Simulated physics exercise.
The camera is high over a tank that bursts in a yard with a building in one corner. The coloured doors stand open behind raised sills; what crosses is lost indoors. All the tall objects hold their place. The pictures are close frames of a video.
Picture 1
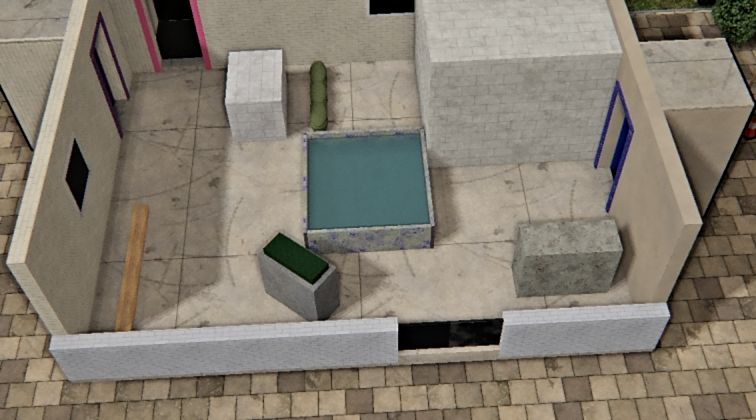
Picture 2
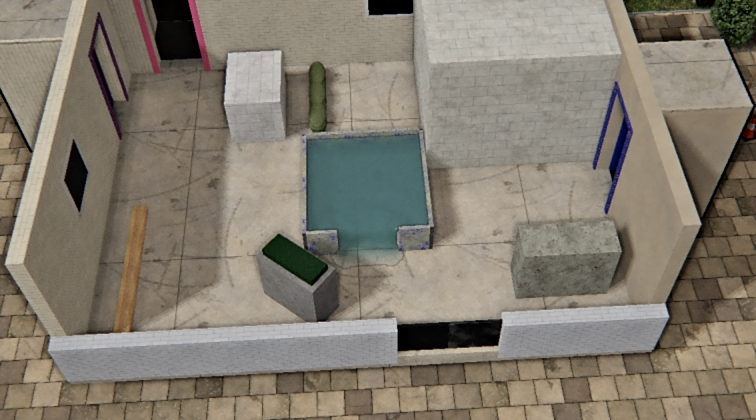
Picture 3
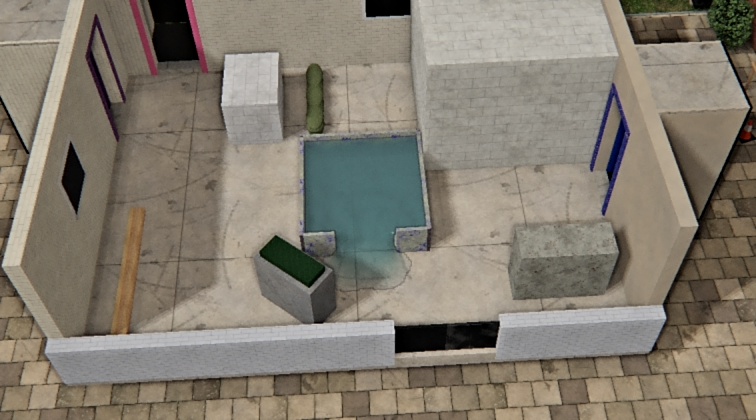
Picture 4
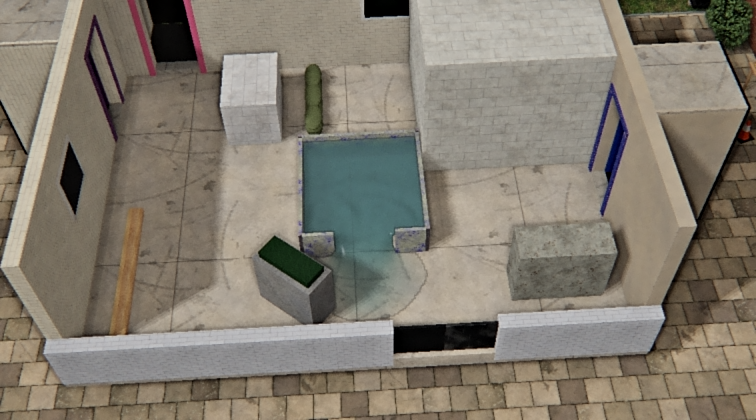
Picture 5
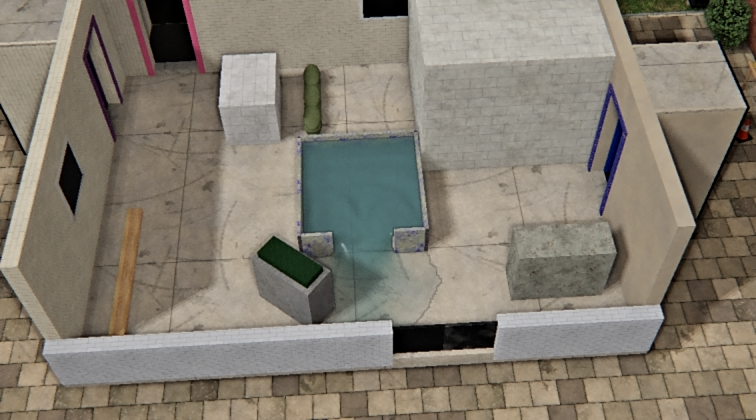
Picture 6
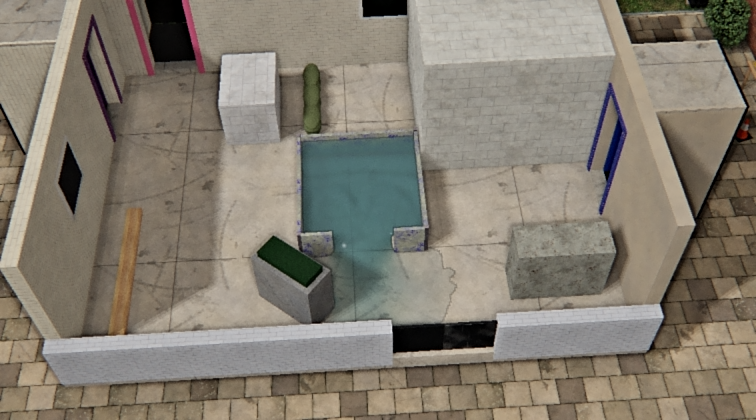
In a walled yard, a square tank of blue-green water opens at its front, and water pours out, spreading across the paving.
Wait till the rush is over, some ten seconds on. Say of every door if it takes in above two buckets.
One by one: The pink door holds within the limit; the blue door floods; the purple door holds within the limit.
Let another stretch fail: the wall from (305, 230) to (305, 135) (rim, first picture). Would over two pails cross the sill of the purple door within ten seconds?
One by one: Purple door is over.
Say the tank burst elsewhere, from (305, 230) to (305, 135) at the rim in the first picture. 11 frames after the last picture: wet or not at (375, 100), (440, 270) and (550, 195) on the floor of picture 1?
In that order: No water, free of water, no water.
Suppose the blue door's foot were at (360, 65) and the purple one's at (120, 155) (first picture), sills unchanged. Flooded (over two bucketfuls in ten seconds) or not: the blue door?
Then: Blue door takes less.
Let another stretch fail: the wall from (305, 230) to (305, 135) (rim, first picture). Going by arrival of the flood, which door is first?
First comes the purple-painted one.
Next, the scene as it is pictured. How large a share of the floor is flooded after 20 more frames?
About 40 per cent.
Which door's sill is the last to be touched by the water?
Last comes the door marked pink.
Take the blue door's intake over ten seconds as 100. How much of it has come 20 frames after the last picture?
Roughly 0 per cent.
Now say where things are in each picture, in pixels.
In the first frame, the tank at (366, 180) is whole and still.
In the second frame, the front is at (336, 258), out from the gap at (369, 244).
In the third frame, water pours out at (366, 246) and has run to (342, 286).
In the fourth frame, the front is at (364, 317), out from the gap at (365, 246).
In the fifth frame, the front is at a hidden place, out from the gap at (364, 246).
In the sixth frame, the front is at a hidden place, out from the gap at (364, 245).
A moment on, water covers 10 % of the floor; the pink door not reached, the blue door not reached, the purple door not reached.
Next, water covers 25 % of the floor; the pink door not reached, the blue door not reached, the purple door not reached.
Then, water covers 40 % of the floor; the pink door not reached, the blue door not reached, the purple door not reached.
Later, water covers 65 % of the floor; the pink door not reached, the blue door under two buckets in, the purple door not reached.
In the end, water covers 80 % of the floor; the pink door wet at the sill, nothing in, the blue door over two buckets in, the purple door wet at the sill, nothing in.
